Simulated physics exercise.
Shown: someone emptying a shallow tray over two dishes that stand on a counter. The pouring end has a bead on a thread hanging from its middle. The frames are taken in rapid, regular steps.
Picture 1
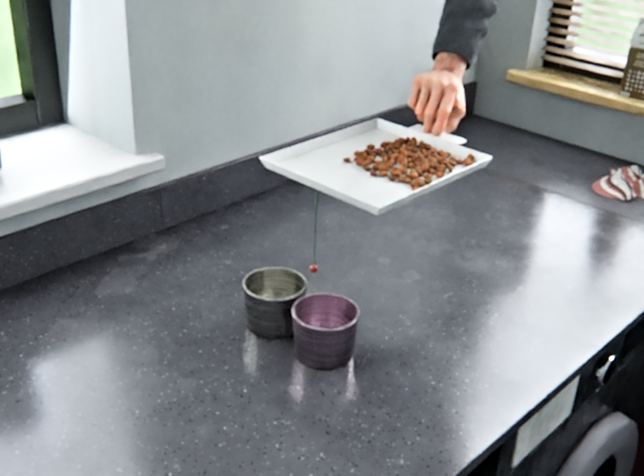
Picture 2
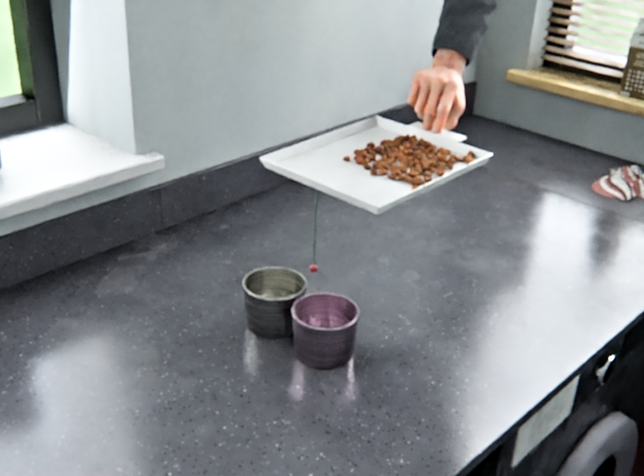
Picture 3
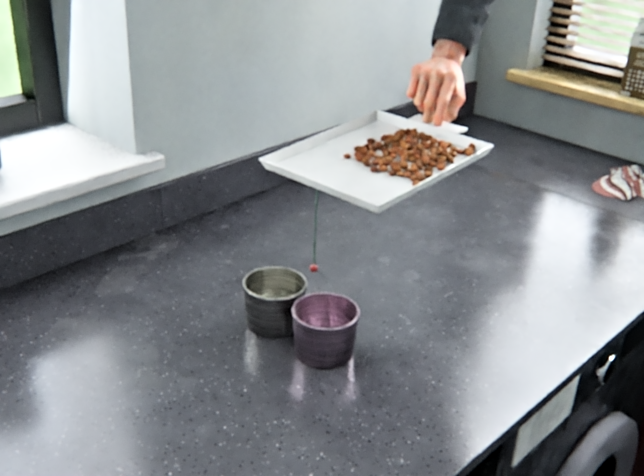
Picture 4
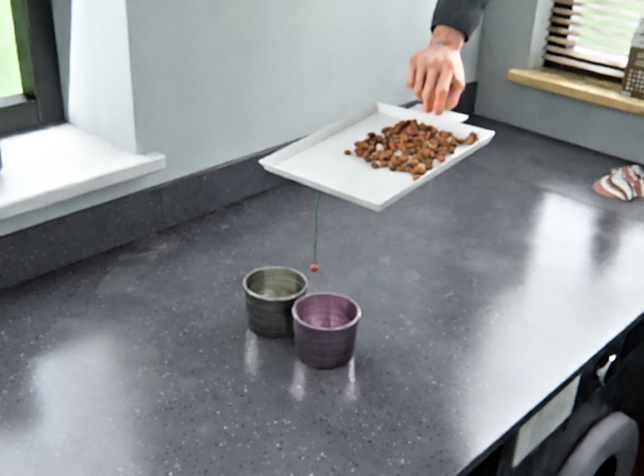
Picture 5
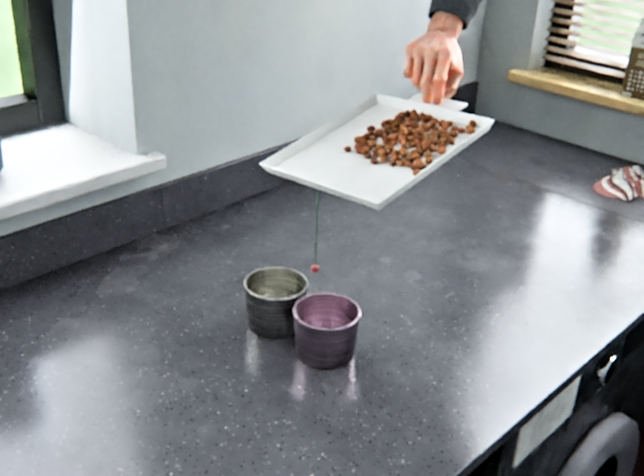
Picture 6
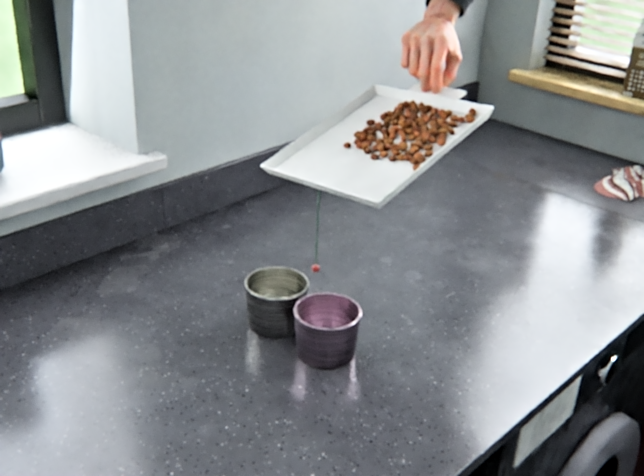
A white tray of small brown pieces, gripped at its far edge by a hand, starts nearly level above a green-grey cup and a purple cup on a dark speckled counter. The hand gradually tilts it toward its left corner, while the pieces stay heaped and the red bead hangs almost still.
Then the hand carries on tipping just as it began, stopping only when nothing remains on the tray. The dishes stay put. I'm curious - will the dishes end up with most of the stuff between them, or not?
No, less than half of it.
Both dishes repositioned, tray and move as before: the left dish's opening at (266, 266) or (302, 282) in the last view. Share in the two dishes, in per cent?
Trial 1 50%, trial 2 10%.
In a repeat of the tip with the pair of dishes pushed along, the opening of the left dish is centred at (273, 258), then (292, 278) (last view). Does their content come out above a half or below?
Earlier try a minority share, later try a minority share.
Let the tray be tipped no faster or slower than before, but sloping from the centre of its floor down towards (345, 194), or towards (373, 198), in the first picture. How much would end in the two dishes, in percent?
About 60 % and 20 %.
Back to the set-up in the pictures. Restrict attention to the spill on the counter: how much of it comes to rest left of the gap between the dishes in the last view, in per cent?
Around 90 percent of the pieces.
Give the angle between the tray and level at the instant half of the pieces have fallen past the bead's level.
I'd put it at about 70 degrees.
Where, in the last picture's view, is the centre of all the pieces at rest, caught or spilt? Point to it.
Centre at rest: Close to (238, 305).
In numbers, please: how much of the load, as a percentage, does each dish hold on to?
For the left dish some 20 %, for the right dish some 0 %.
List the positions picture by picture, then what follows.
The first picture shows corners of the pouring end at (266, 157) and (379, 204), level; middle of the load at (410, 161), bits of dog kibble; left dish at (252, 310); right dish at (302, 340); bead on its thread at (314, 269).
The second picture shows corners of the pouring end at (266, 158) and (378, 204), level; middle of the load at (409, 159).
The third picture shows corners of the pouring end at (266, 158) and (378, 202), tipped barely, lowest at the left corner; middle of the load at (410, 154).
The fourth picture shows corners of the pouring end at (266, 160) and (378, 201), tipped a little, lowest at the left corner; middle of the load at (410, 146).
The fifth picture shows corners of the pouring end at (266, 162) and (378, 200), tipped a little, lowest at the left corner; middle of the load at (410, 139).
The sixth picture shows corners of the pouring end at (267, 164) and (377, 198), tipped clearly, lowest at the left corner; middle of the load at (410, 131); left dish at (254, 310); right dish at (304, 340).
Soon after the last picture, tray tipped steeply; about two thirds on the tray; about a third in the air.
A little later, tray tipped right over; a stray few in the right dish; about a quarter in the left dish; about two thirds outside both; a small part in the air.
Later still, tray tipped past a quarter turn; a stray few in the right dish; about a quarter in the left dish; most outside both.
At rest, tray tipped past a quarter turn; a stray few in the right dish; about a quarter in the left dish; most outside both.
